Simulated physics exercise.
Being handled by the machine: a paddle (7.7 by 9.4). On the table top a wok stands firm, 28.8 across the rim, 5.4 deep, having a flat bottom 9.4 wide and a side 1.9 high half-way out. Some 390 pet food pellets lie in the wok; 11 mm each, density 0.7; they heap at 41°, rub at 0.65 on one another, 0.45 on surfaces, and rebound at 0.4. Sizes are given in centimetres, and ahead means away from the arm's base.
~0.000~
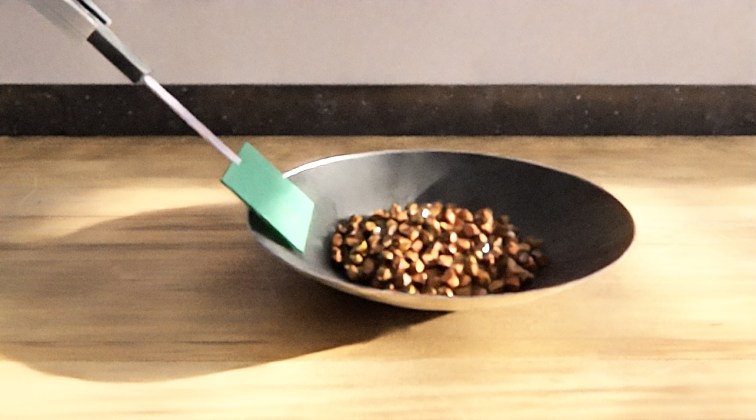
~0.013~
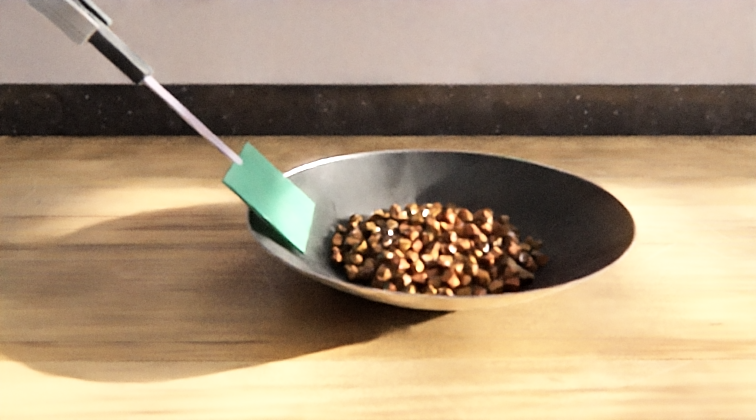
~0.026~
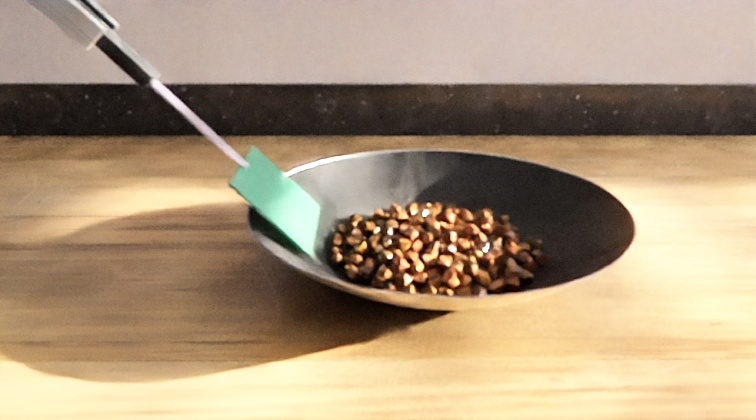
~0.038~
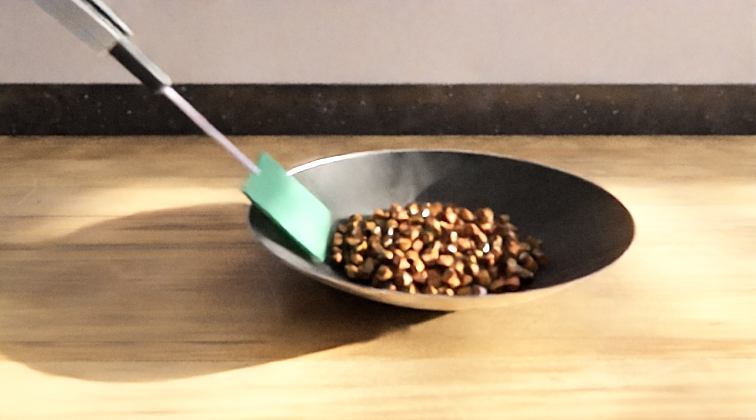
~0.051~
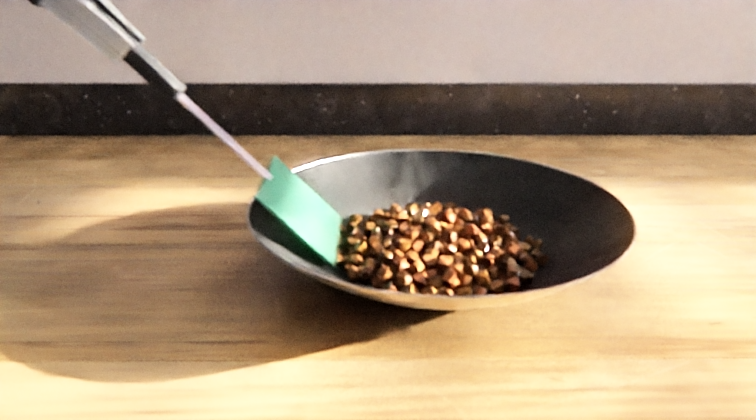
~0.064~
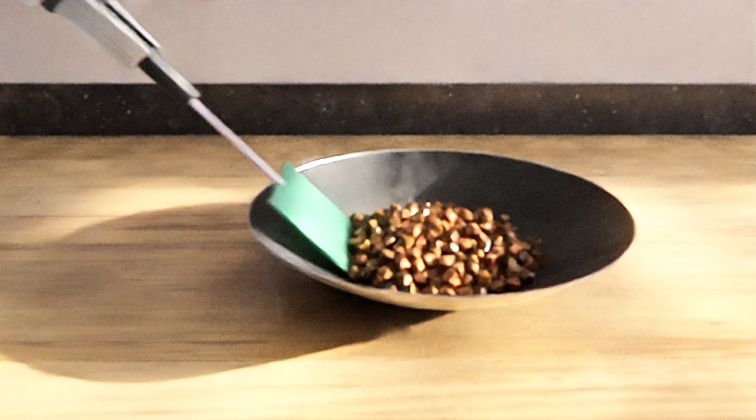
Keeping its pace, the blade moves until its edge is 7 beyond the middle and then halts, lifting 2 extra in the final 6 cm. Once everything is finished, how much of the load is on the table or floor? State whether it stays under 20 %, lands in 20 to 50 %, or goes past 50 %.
It stays under 20 %.
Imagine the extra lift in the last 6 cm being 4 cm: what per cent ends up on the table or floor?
It comes to near 10 percent.
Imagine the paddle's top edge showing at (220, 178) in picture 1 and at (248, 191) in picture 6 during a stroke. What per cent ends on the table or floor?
Near 10 in a hundred.
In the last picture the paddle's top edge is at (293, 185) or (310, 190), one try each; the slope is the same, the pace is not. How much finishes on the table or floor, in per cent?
That comes to some 35 and some 35 percent, in that order.
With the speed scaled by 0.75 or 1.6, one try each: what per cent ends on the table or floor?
Try one about 10 %, try two about 40 %.
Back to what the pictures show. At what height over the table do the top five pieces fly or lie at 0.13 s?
About 4 centimetres.
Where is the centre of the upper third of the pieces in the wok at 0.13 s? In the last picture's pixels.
I'd put it close to (495, 231) in the last picture.
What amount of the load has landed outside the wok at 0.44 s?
10 per cent.
By 0.13 s, sloping 46°, highest piece 4 above the table; 388 in the wok.
By 0.20 s, sloping 46°, highest piece 9 above the table; 388 in the wok.
By 0.44 s, sloping 46°, highest piece 7 above the table; 342 in the wok, 45 on the table or floor, 1 on the blade or in flight.
By 1.49 s, sloping 46°, highest piece 7 above the table; 340 in the wok, 48 on the table or floor.
Final count, 340 in the wok, 48 on the table or floor. That is 12 % on the table or floor.
